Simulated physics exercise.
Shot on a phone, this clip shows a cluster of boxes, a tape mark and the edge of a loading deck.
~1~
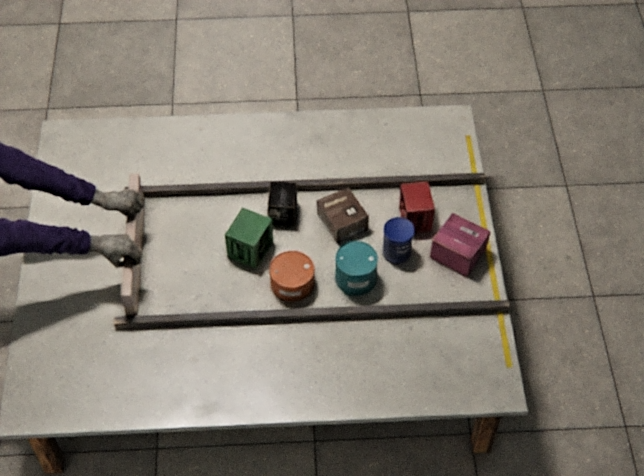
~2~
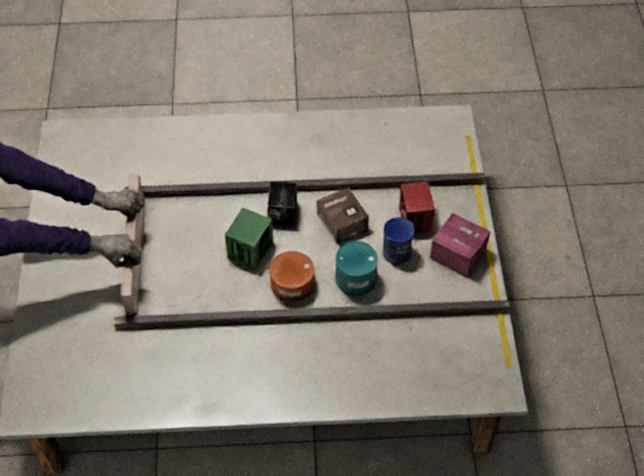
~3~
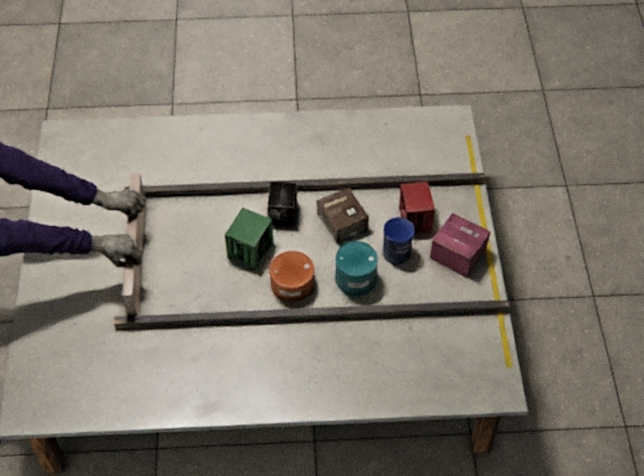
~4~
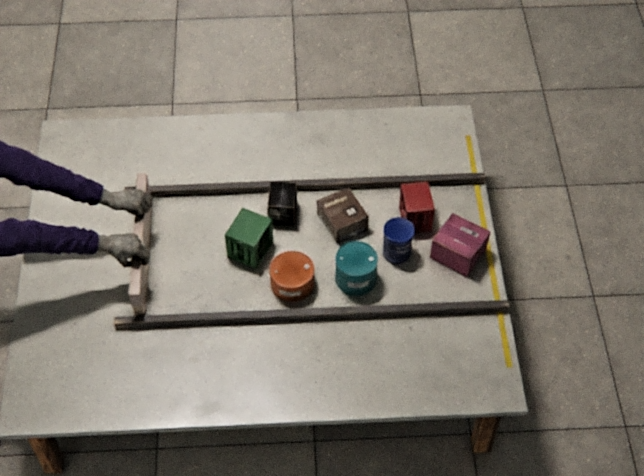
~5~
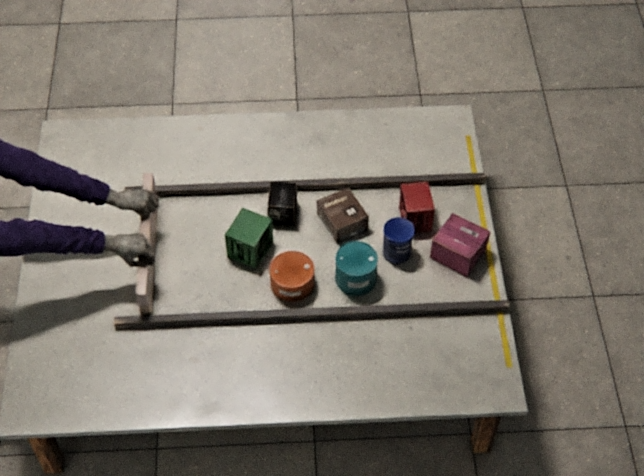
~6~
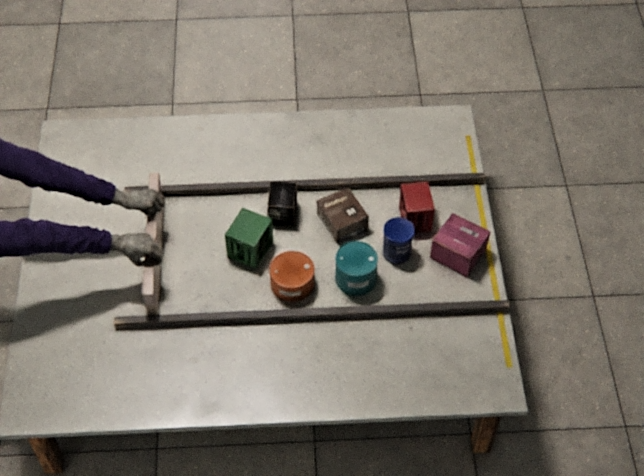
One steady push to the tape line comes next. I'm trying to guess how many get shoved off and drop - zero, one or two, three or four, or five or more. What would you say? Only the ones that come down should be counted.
Count: Five plus.
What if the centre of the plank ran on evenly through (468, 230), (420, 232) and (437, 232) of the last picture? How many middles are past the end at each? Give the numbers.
5; 2; 3.
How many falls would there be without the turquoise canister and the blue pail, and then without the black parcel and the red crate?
That gives 6 in the first case, then 6 in the second.
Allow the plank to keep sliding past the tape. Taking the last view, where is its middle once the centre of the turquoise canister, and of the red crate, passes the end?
When the turquoise canister crosses, the middle is near (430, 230); when the red crate crosses, near (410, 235).
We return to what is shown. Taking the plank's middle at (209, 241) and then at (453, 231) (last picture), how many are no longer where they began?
At the first spot 0, then 8.
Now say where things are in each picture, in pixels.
The first picture shows pink box (460, 245); red crate (416, 208); blue pail (398, 241); plank (133, 244); tape (487, 242).
The second picture shows red crate (416, 208); black parcel (282, 204).
The third picture shows blue pail (398, 241); plank (135, 244).
The fourth picture shows pink box (460, 245); orange canister (292, 276).
The fifth picture shows red crate (416, 208); brown box (343, 215).
The sixth picture shows pink box (460, 245); red crate (416, 208); blue pail (398, 241); plank (154, 243); tape (487, 242).
Early on, none off yet; pink box at rest near (460, 245); red crate at rest near (416, 208); blue pail at rest near (398, 241).
Finally, the number that fall off is five or more; lost, green crate, black parcel, orange canister, brown box, turquoise canister, blue pail, red crate and pink box.
